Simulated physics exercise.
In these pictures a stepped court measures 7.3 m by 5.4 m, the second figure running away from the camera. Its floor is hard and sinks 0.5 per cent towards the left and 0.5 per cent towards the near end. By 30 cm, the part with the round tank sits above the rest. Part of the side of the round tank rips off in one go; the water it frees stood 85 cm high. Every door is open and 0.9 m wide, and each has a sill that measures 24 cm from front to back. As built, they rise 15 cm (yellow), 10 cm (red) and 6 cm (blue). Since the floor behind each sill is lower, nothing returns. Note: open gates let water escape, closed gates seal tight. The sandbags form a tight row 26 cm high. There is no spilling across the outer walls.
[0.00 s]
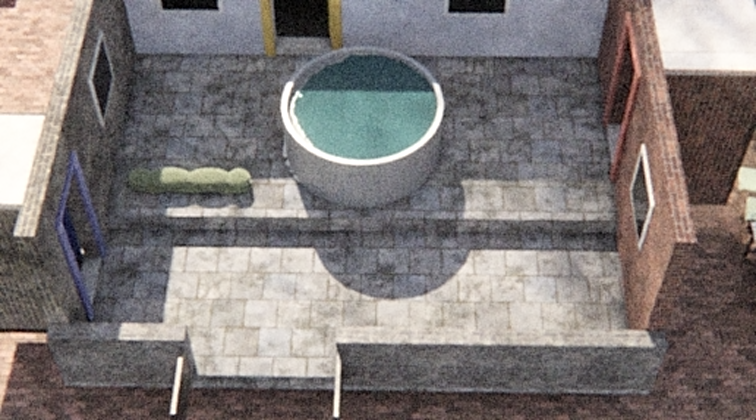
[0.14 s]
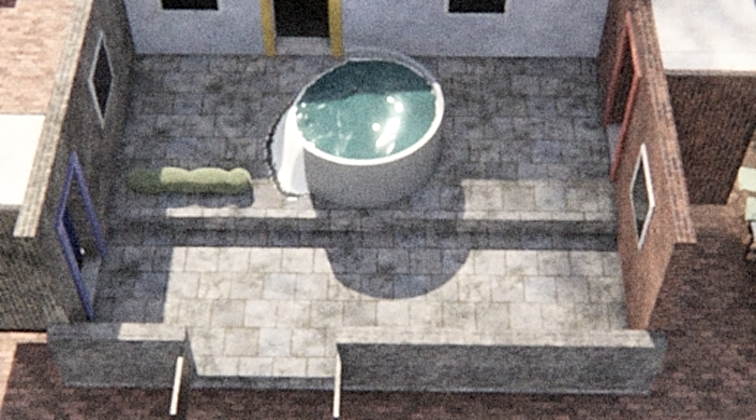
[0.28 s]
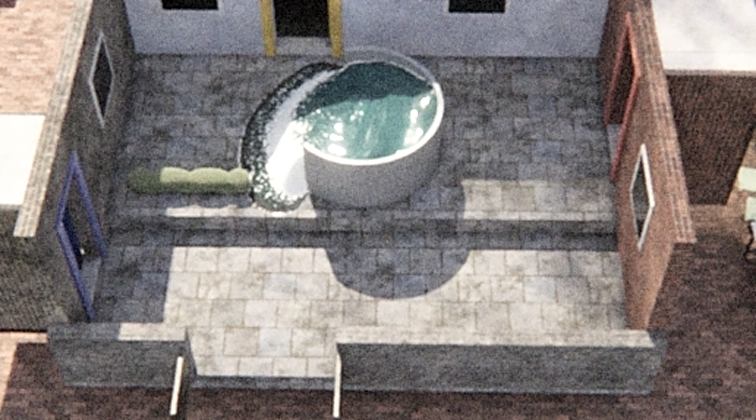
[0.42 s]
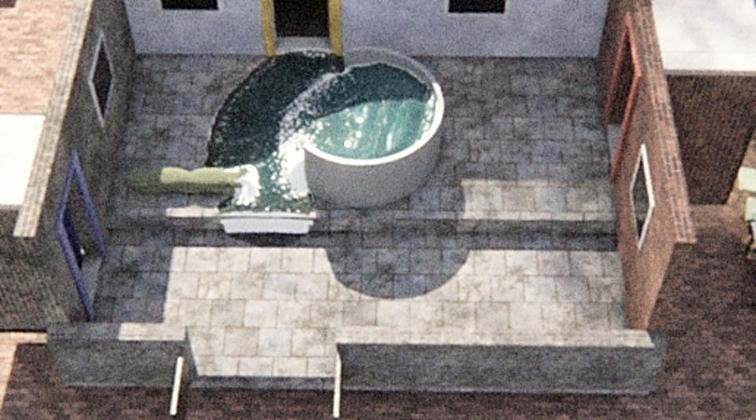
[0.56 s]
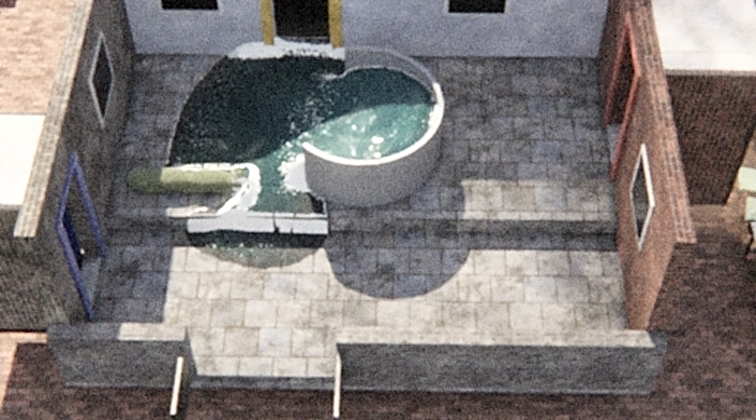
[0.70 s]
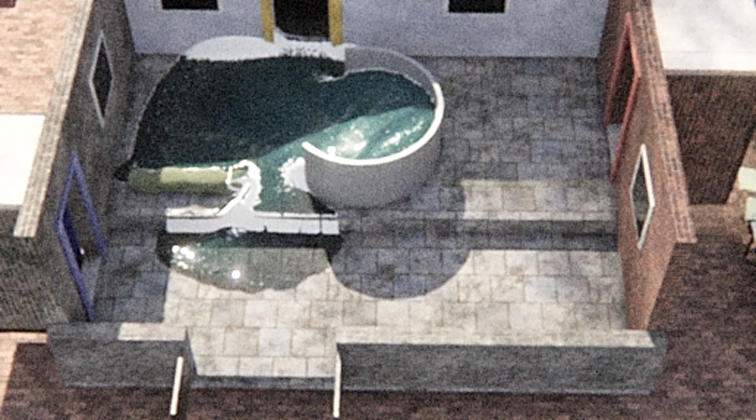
Water sits still in a round tank in a walled courtyard, then bursts through its left side, spreading across the paved floor around a green hedge and spilling over a step onto the lower paving in front.
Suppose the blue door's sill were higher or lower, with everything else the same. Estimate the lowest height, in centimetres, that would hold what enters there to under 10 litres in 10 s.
I would say about 9 cm.
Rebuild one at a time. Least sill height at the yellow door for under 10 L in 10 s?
The yellow one would have to be about 31 cm high.
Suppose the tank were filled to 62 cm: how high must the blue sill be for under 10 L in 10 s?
Roughly 5.5 centimetres.
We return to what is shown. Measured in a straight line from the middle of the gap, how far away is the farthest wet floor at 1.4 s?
It gets close to 4.6 metres out.
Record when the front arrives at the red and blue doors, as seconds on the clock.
The red door at 5.5 s and the blue door at 1.0 s.
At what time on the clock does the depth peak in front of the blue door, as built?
Crest at t of about 7.5 s.
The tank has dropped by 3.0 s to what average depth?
Averaged depth comes out at about 14 cm.
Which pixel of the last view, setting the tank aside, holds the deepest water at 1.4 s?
Near pixel (139, 103).
After 1.4 s water covers 40 % of the floor, deepest (61 cm) near (139, 103); 4 cm at the blue door, 0 litres in over its 6 cm sill.
After 3.0 s water covers 45 % of the floor, deepest (42 cm) near (199, 176); 6 cm at the blue door, 3 litres in over its 6 cm sill.
After 10.0 s water covers 90 % of the floor, deepest (17 cm) near (126, 111); 10 cm at the blue door, 34 litres in over its 6 cm sill.
At the blue door as built, the water arrived by 1.1 s and peaked near 10 cm at 7.4 s.
With a sill of 8 cm, 15 litres would have come in within the 10 s; with 10.5 cm, 4 litres. So under 10 litres takes about 9 cm.
